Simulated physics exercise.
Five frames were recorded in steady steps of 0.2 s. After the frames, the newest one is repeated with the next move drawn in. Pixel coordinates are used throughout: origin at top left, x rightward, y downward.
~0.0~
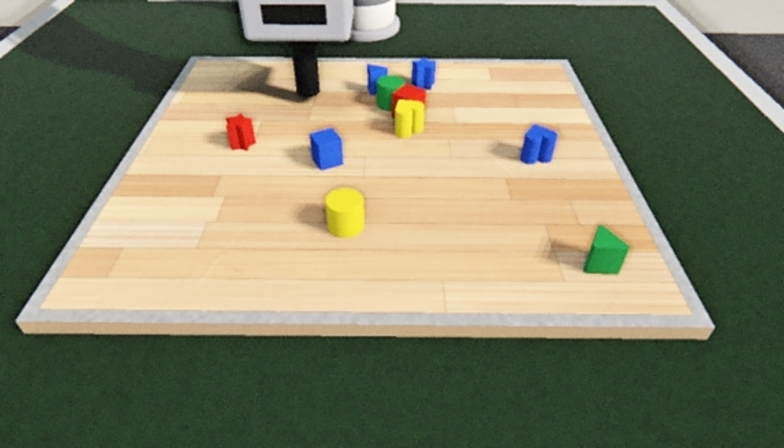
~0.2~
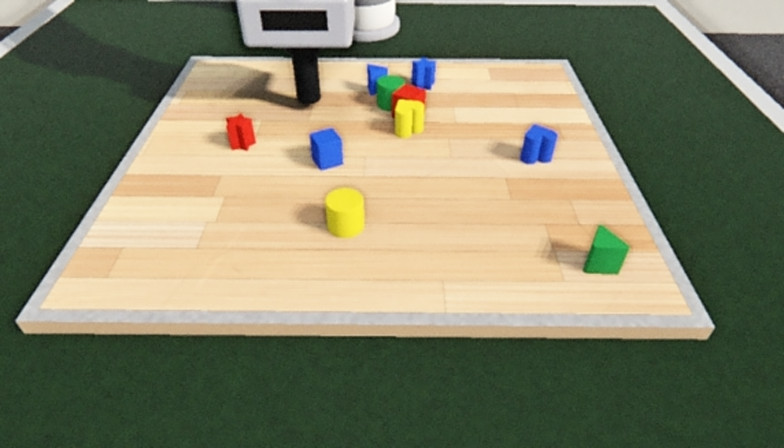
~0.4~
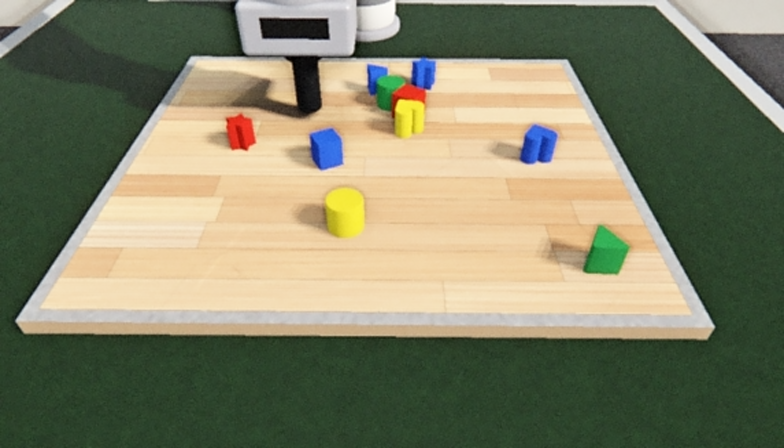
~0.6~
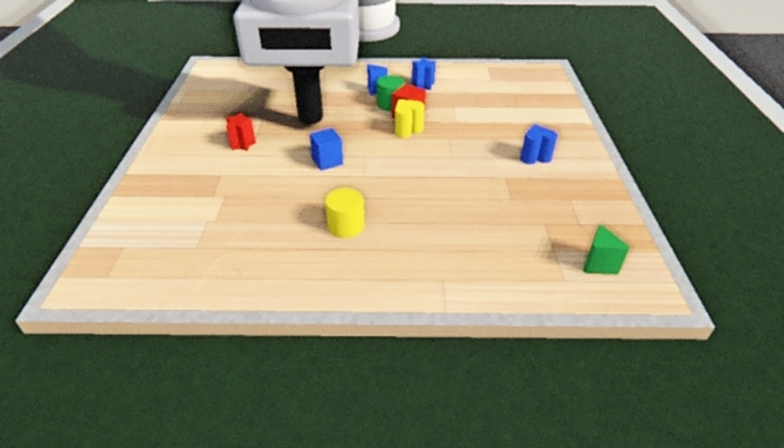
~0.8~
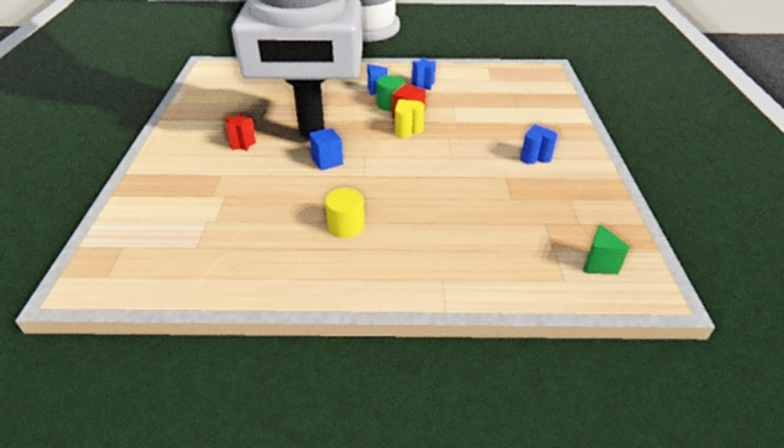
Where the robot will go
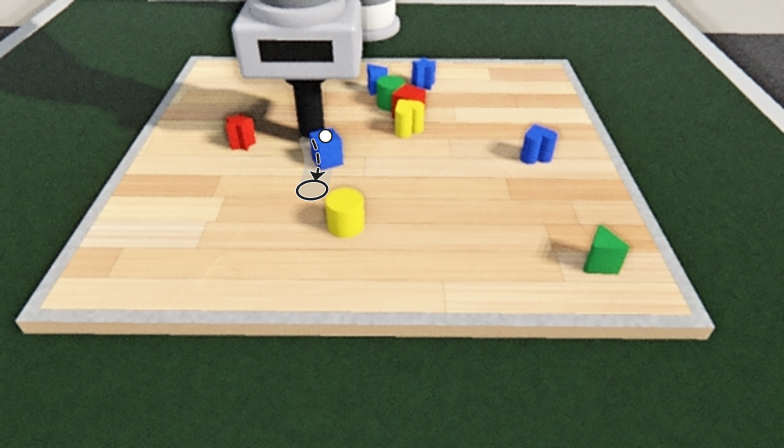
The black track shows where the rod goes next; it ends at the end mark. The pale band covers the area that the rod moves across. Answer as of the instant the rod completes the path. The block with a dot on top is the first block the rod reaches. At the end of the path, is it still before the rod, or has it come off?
The block with a dot on top is left behind or beside.
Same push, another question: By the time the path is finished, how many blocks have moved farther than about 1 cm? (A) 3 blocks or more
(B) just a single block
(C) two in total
That would be B.
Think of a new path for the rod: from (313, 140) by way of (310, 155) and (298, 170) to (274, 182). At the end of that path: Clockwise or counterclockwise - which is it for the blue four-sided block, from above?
My prediction: CCW.
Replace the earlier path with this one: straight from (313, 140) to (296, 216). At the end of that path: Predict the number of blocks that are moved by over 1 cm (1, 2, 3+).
I expect one block to move.
The drawn path runs from (313, 140) via (319, 163), ending at (312, 190); the dot is on the blue four-sided block.
On the path given first. Halfway along, rod at (318, 155); blue four-sided block at (335, 149), turned 30° anticlockwise.
At the end, rod at (311, 181); blue four-sided block at (342, 156), turned 55° anticlockwise; yellow disc not moved.
